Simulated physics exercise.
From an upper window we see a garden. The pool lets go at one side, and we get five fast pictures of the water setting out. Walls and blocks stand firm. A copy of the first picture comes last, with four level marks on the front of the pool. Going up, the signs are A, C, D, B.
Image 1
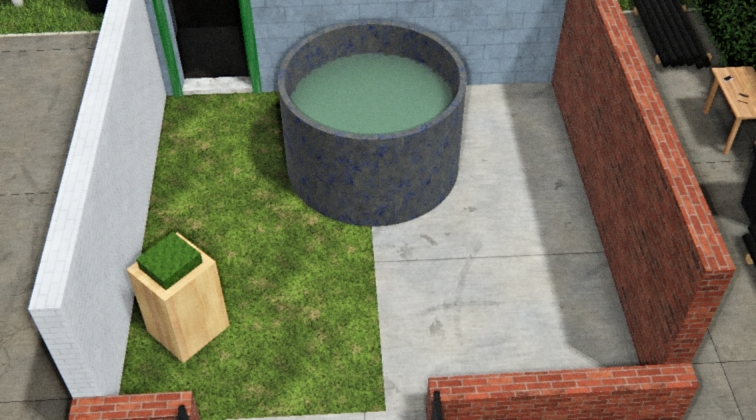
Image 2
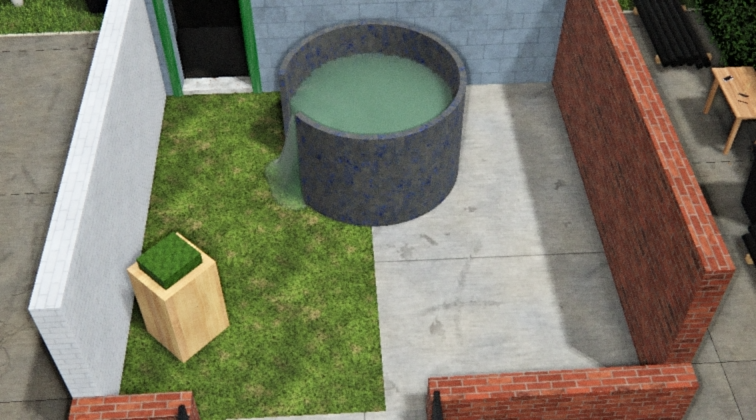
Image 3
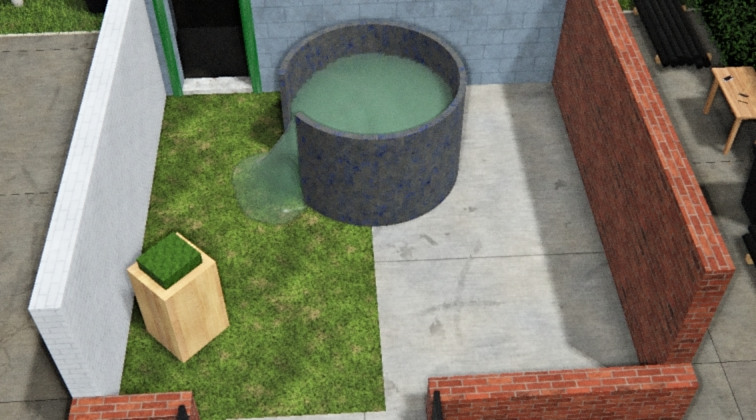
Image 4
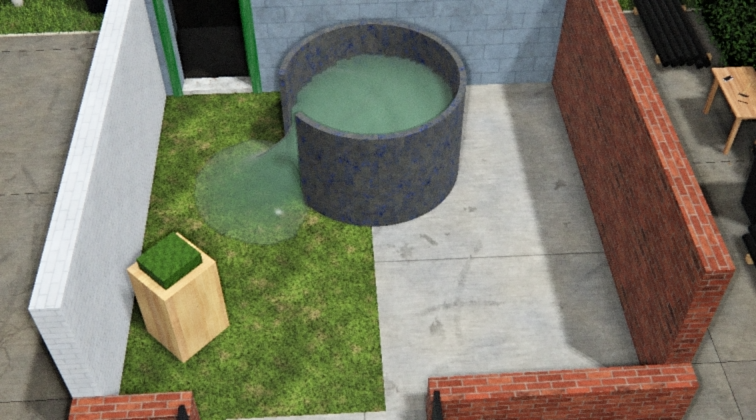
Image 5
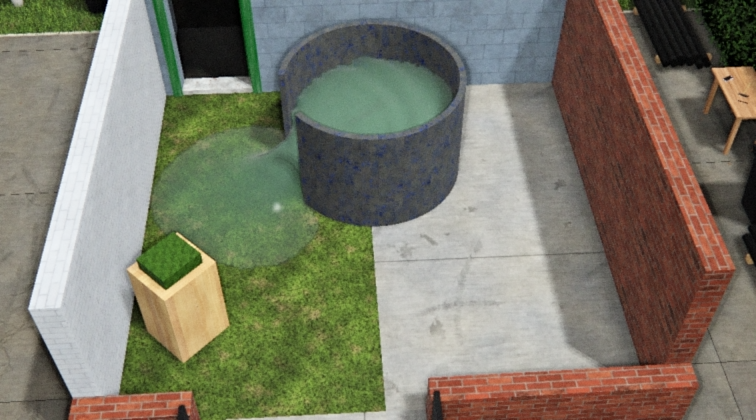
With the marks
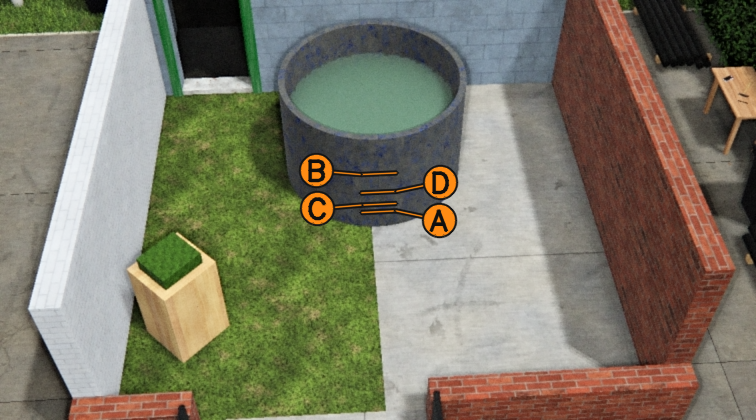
A small walled garden, half grass and half grey paving, is seen from an upper window. A round, dark blue-grey pool of green water stands at the back near a green-framed doorway, with a white wall and wooden planter on the left and a red brick wall on the right. Water pours from the pool's left side and spreads leftward across the grass in a widening, rounded sheet, while the pool's level lowers slightly.
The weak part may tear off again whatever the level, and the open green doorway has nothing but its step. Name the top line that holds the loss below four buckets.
It is C.
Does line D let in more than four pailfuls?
Yes, that goes wrong.
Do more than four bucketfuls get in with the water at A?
No, that is safe.
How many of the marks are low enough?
Two of them.
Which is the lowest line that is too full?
The answer is D.
On the marked copy, A at (378, 211); B at (378, 173); C at (378, 204); D at (378, 192); from the bottom up A, C, D, B.
If A is chosen, nothing gets over.
If B is chosen, dozens of bucketfuls pour in.
If C is chosen, a bucket or two gets in.
If D is chosen, about 8 bucketfuls get in.
